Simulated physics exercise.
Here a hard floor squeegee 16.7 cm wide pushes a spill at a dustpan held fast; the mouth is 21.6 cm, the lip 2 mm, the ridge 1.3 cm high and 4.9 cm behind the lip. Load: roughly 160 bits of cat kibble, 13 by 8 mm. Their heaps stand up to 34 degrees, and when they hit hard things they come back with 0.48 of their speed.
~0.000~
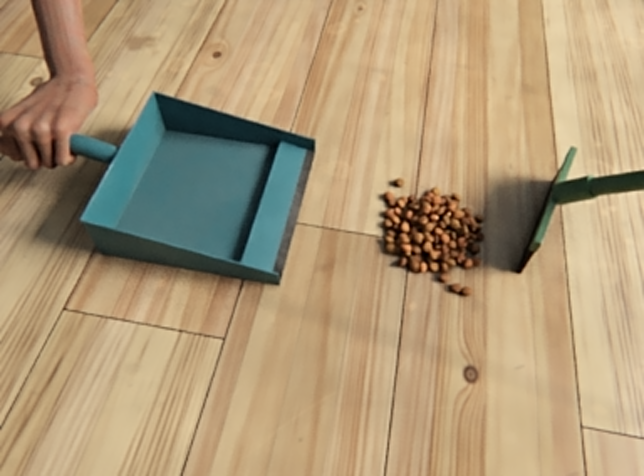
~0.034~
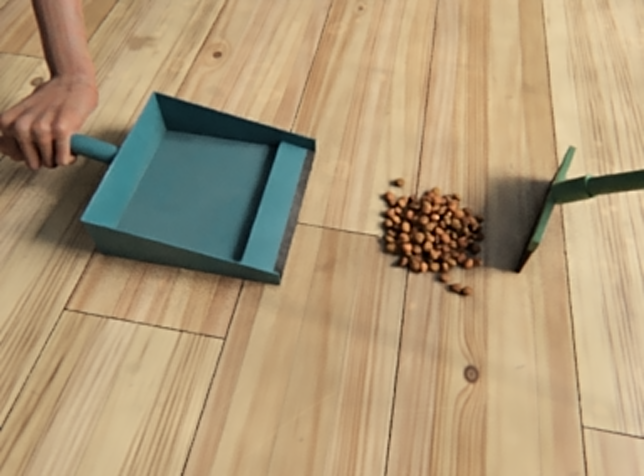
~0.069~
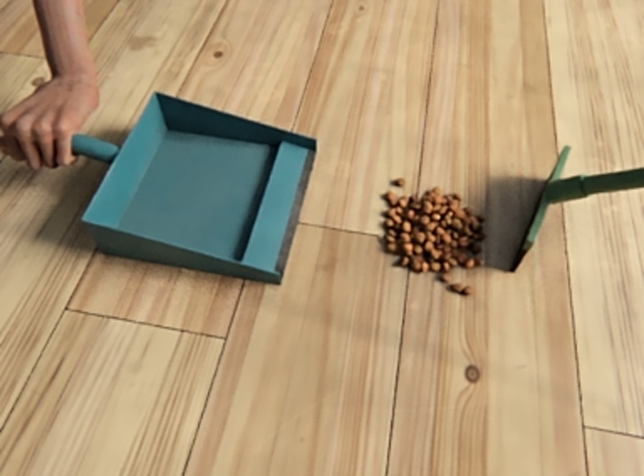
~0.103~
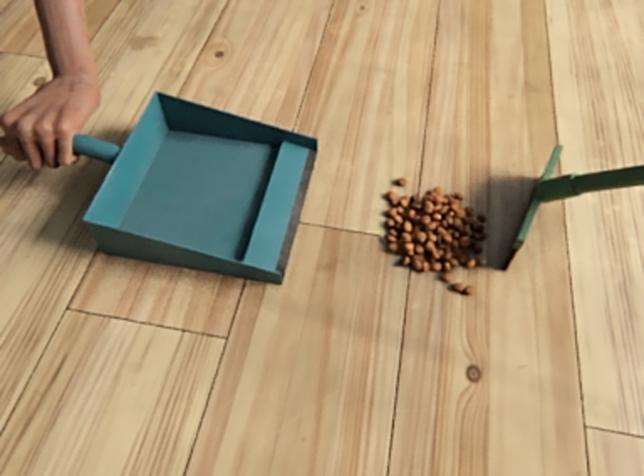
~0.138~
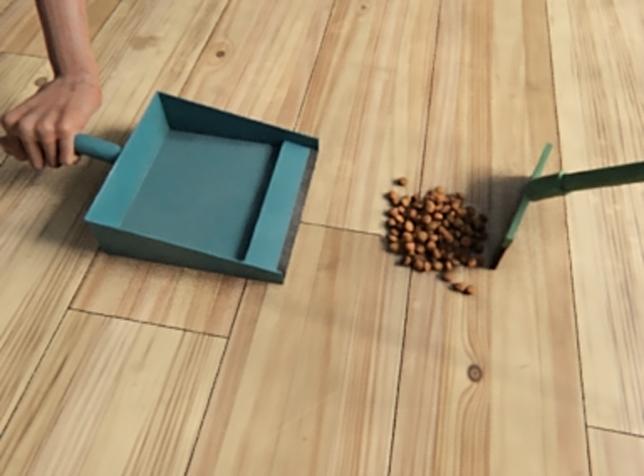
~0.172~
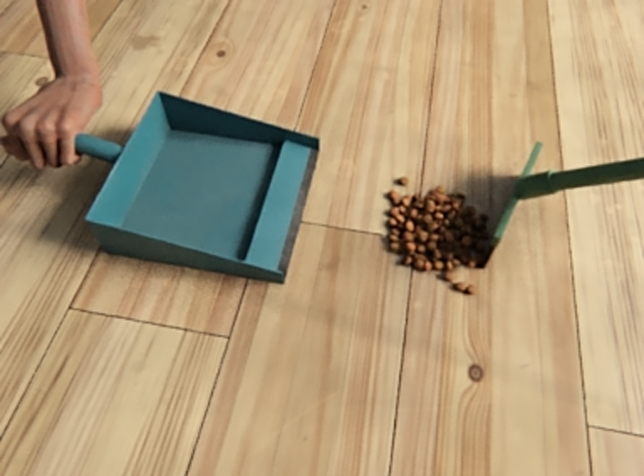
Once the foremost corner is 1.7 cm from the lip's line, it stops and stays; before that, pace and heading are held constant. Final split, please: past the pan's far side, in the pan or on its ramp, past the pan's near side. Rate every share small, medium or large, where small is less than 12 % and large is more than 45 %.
Ratings - far side: Small; pan: Medium; near side: Small.
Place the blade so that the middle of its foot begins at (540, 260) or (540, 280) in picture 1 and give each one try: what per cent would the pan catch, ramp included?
Around 5 percent, then around 0 percent.
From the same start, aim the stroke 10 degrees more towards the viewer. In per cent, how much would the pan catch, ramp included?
My guess is some 10 percent.
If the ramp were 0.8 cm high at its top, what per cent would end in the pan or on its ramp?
Estimated share: Around 20 in a hundred.
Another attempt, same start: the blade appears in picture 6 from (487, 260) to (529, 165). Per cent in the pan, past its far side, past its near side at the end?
The pan gets 0, the far side 0 and the near side 5.
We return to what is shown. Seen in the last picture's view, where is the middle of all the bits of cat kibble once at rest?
Look around (319, 202) in the last picture.
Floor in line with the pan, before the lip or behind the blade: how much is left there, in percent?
Share there: About 80 %.
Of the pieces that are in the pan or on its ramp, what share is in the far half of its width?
Something like 40 in a hundred.
After 0.43 s, middle of the blade 15 cm from the lip; 0 % over the lip, far side 0 %, near side 0 %.
After 0.61 s, middle of the blade 8 cm from the lip; 0 % over the lip, far side 0 %, near side 0 %.
After 0.90 s, middle of the blade 4 cm from the lip; 20 % over the lip, far side 5 %, near side 0 %.
By 1.2 s all is still; far side 5 %, pan 15 %, near side 0 %, in front of the lip or behind the blade 80 %.
